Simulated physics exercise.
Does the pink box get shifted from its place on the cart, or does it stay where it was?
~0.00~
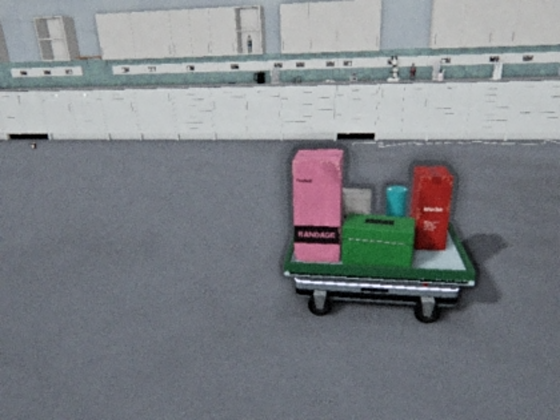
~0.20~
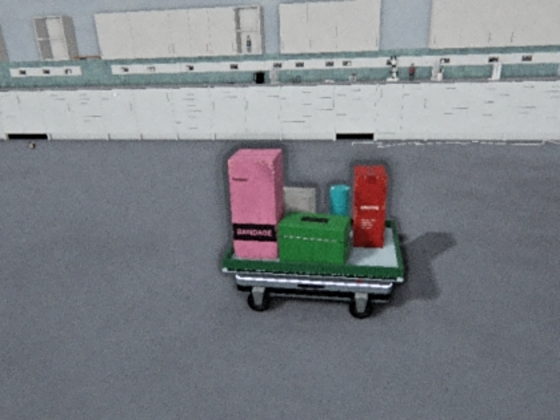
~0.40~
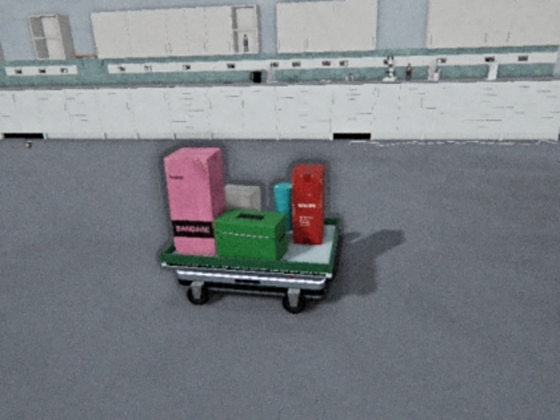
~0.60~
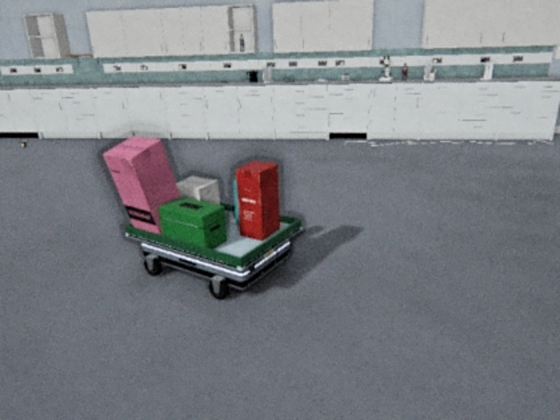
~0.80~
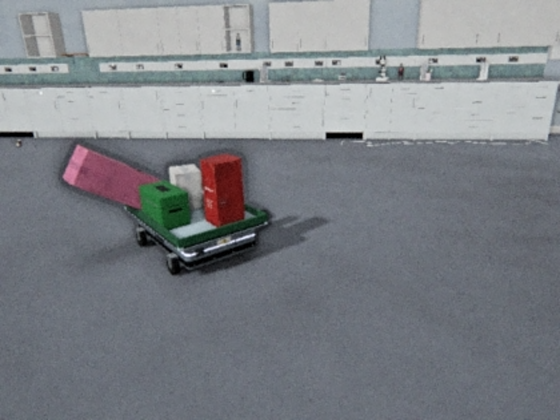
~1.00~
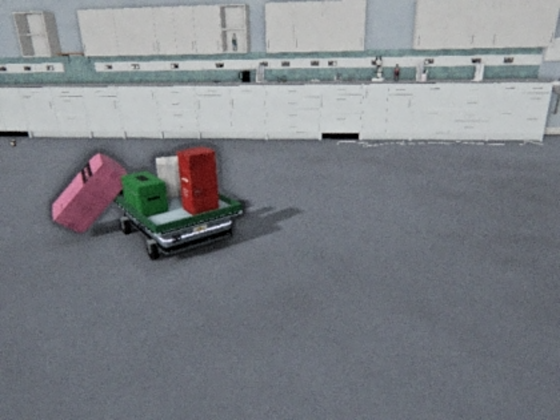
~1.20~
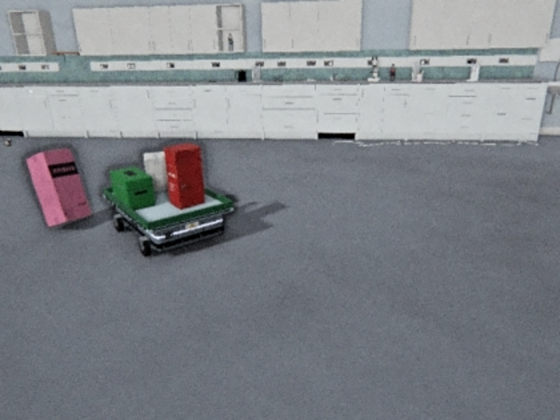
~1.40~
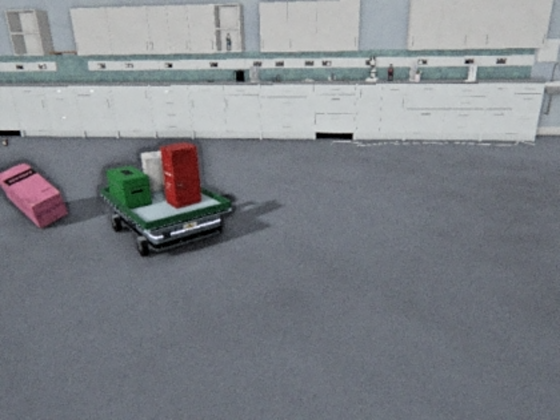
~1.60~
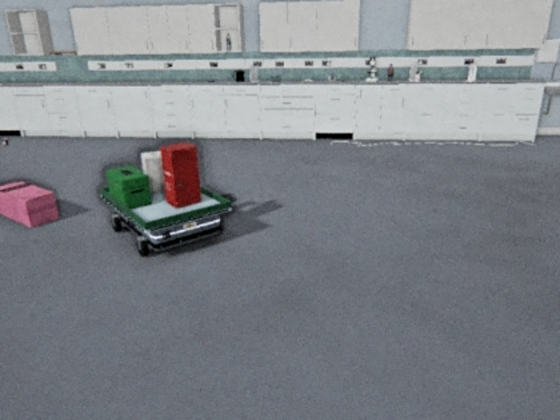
The pink box gets shifted from its place. It tips over the edge during the turn and ends up lying on the floor to the left of the cart.
